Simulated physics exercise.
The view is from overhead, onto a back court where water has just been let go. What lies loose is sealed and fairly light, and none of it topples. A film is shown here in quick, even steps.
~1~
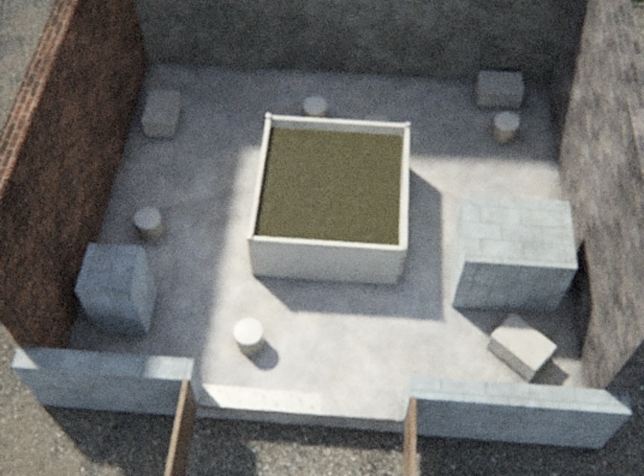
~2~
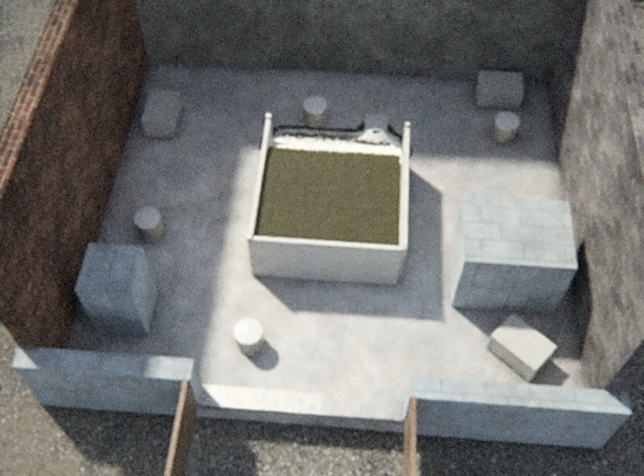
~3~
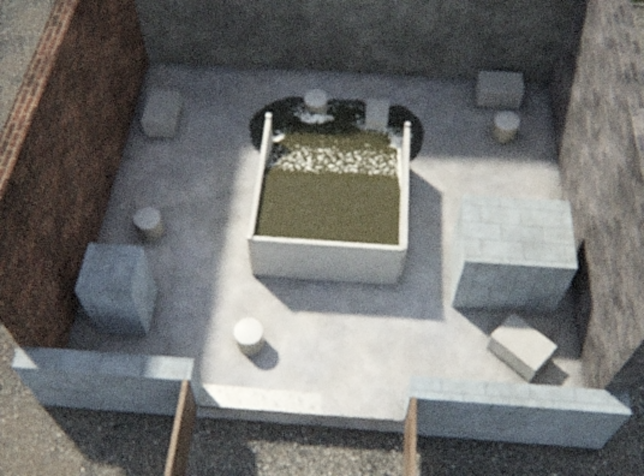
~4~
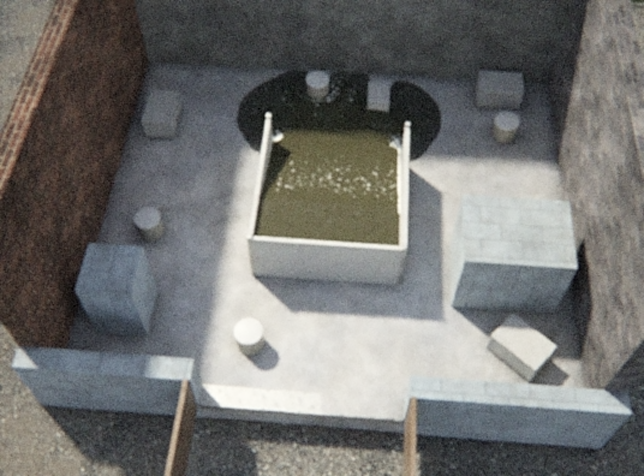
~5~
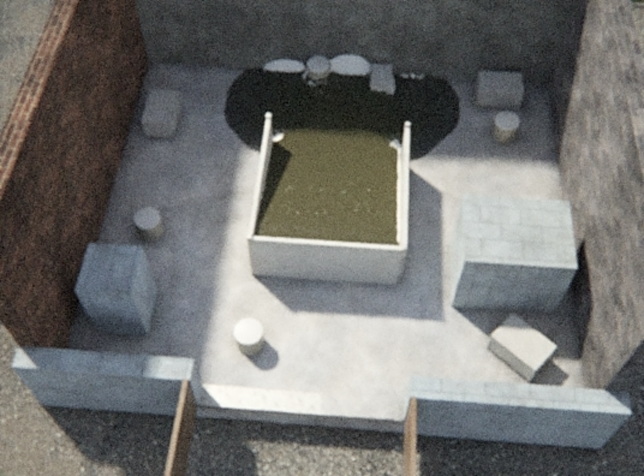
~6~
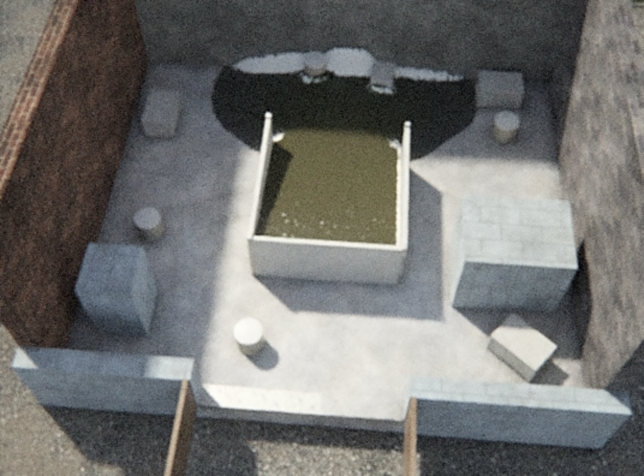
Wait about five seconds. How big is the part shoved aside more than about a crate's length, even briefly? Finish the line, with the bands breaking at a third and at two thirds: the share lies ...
The share lies at two thirds or above.
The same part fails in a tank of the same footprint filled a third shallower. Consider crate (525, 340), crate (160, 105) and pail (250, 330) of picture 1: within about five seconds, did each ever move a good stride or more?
Object 1: Didn't cover it. Object 2: Covered it. Object 3: Didn't cover it.
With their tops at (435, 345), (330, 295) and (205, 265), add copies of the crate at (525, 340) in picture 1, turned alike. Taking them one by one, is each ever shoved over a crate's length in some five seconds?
Results - 1: Doesn't go far; 2: Doesn't go far; 3: Ends up far away.
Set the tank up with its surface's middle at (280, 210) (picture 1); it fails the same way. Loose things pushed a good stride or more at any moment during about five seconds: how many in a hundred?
I'd put it close to 80 percent.
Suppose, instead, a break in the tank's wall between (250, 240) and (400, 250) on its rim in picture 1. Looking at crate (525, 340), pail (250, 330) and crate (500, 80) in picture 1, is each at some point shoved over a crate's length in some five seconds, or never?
Listed in turn, ends up that far off, ends up that far off, never travels that far.
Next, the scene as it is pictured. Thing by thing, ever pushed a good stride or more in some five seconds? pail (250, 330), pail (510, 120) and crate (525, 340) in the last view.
One, under that distance; two, displaced that much; three, under that distance.
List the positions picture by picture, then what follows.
The first frame shows a tote at (376, 127), on the bottom; a pail at (315, 104) rests on the ground; 0 of 8 have shifted.
The second frame shows a tote at (376, 125) rests on the ground; a pail at (315, 104), on the bottom; 0 of 8 have shifted.
The third frame shows a tote at (377, 110), on the bottom, close to its start; a pail at (316, 98), on the bottom, close to its start; 2 of 8 have shifted.
The fourth frame shows a tote at (379, 92) rests on the ground, a stride from its start; a pail at (318, 79), on the bottom, a stride from its start; 2 of 8 have shifted.
The fifth frame shows a tote at (382, 74) rests on the ground, a stride from its start; a pail at (319, 64), on the bottom, a stride from its start; 2 of 8 have shifted.
The sixth frame shows a tote at (383, 71) floats, a stride from its start; a pail at (315, 60) floats, a stride from its start; 2 of 8 have shifted.
A moment on, 2 of 8 are well off their spots; 2 afloat.
Next, 4 of 8 are well off their spots; 1 afloat.
Later, 6 of 8 are well off their spots; 1 afloat.
In the end, 6 of 8 are well off their spots, and 6 have been at some point; 3 afloat.
